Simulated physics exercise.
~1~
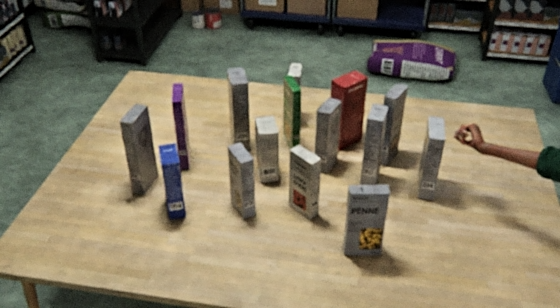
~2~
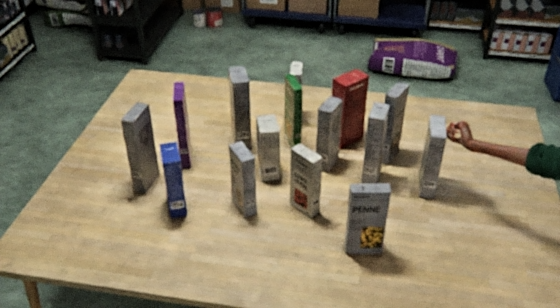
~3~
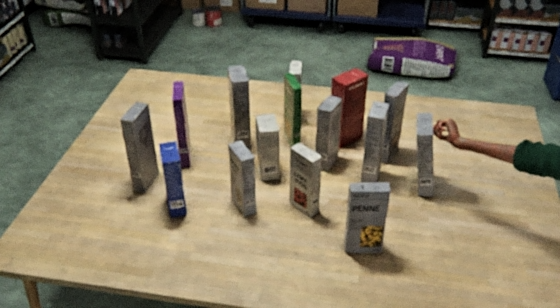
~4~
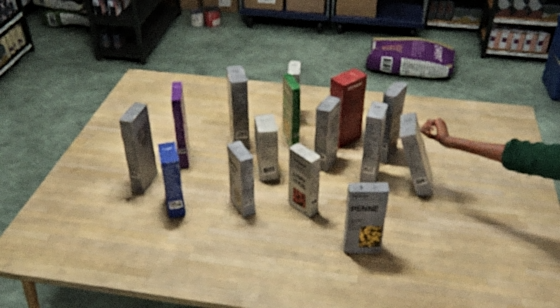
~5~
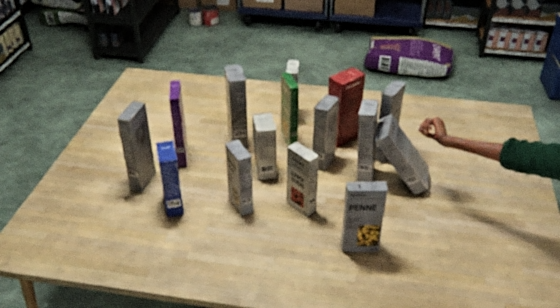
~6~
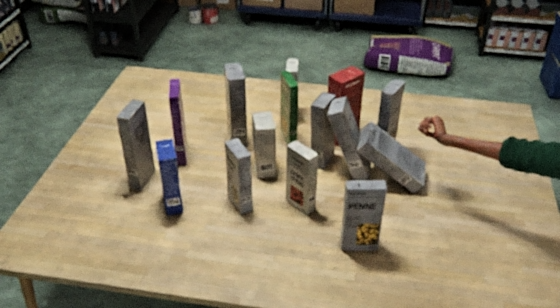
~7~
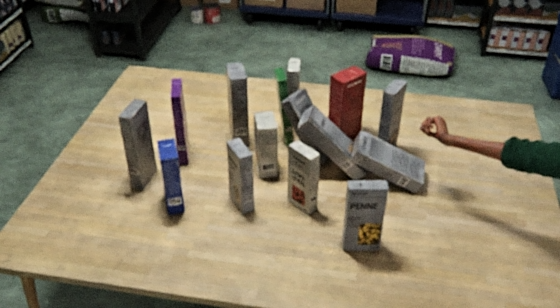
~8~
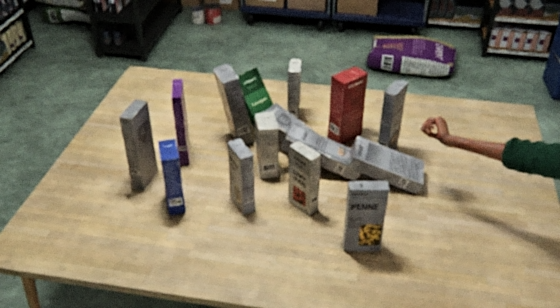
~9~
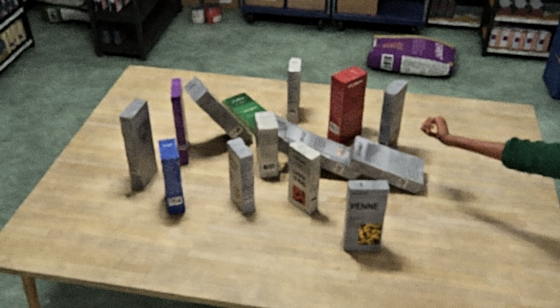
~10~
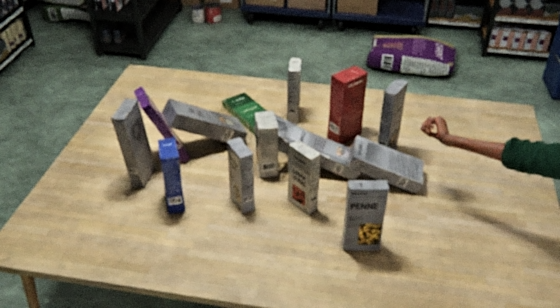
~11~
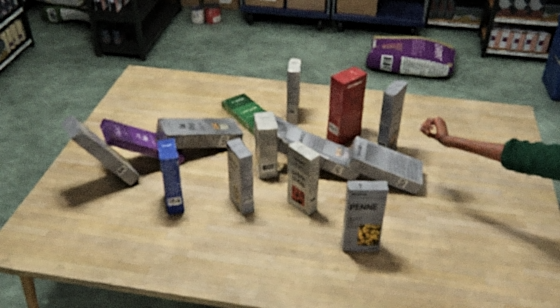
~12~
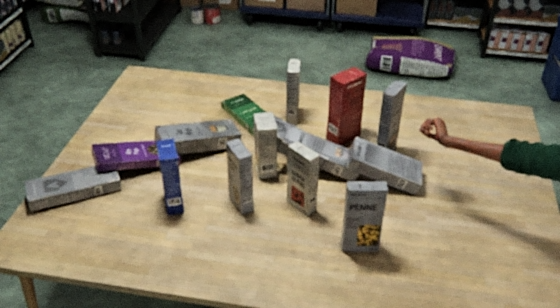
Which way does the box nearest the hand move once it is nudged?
It moves to the left, tipping away from the hand until it lies over.
